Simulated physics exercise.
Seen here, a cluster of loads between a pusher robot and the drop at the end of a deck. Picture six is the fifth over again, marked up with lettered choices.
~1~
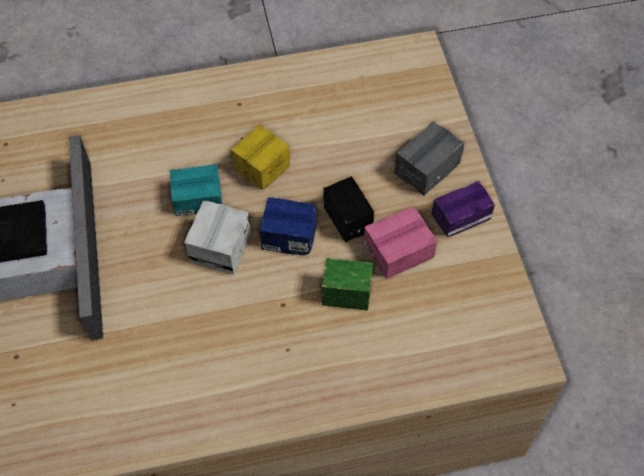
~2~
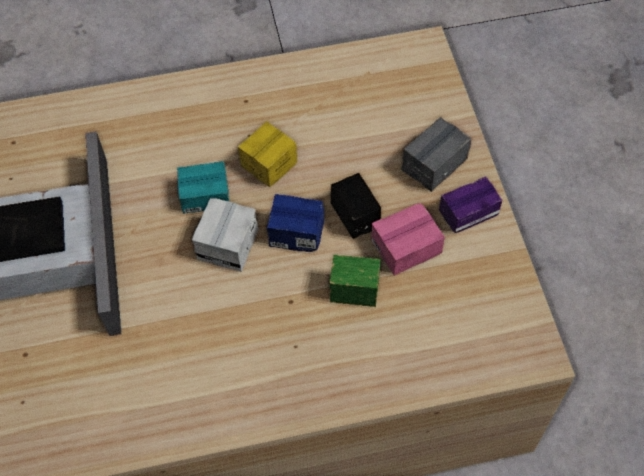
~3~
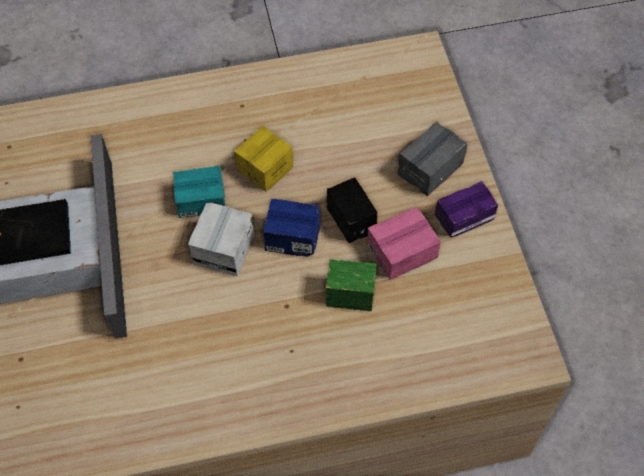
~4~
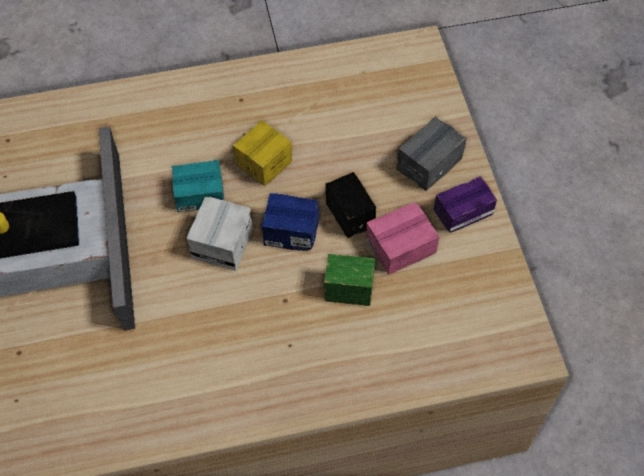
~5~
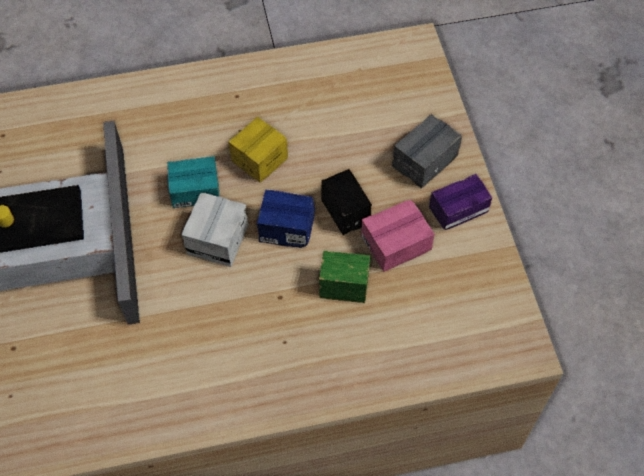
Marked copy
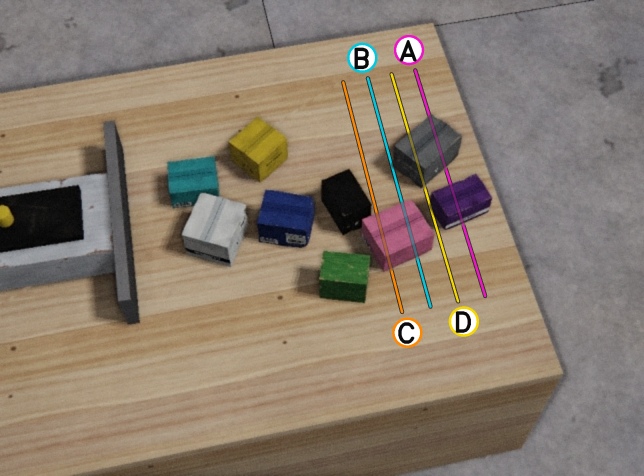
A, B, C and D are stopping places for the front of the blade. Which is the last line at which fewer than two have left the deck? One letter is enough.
C.
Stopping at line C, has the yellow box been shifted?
Yes.
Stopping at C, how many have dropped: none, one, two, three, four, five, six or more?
One.
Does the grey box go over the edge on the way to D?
By then, yes.
On the marked copy, A at (448, 175); B at (397, 184); C at (370, 188); D at (422, 179).
Following C. Soon after the start, robot (139, 200); yellow box (276, 143); turquoise box (238, 174).
Later, robot (232, 184); purple parcel (470, 203); grey box (440, 146).
In the end, robot (299, 172); purple parcel over the edge; black box (486, 182); one fallen.
As for the rest, A drops four; B drops two; D drops four.
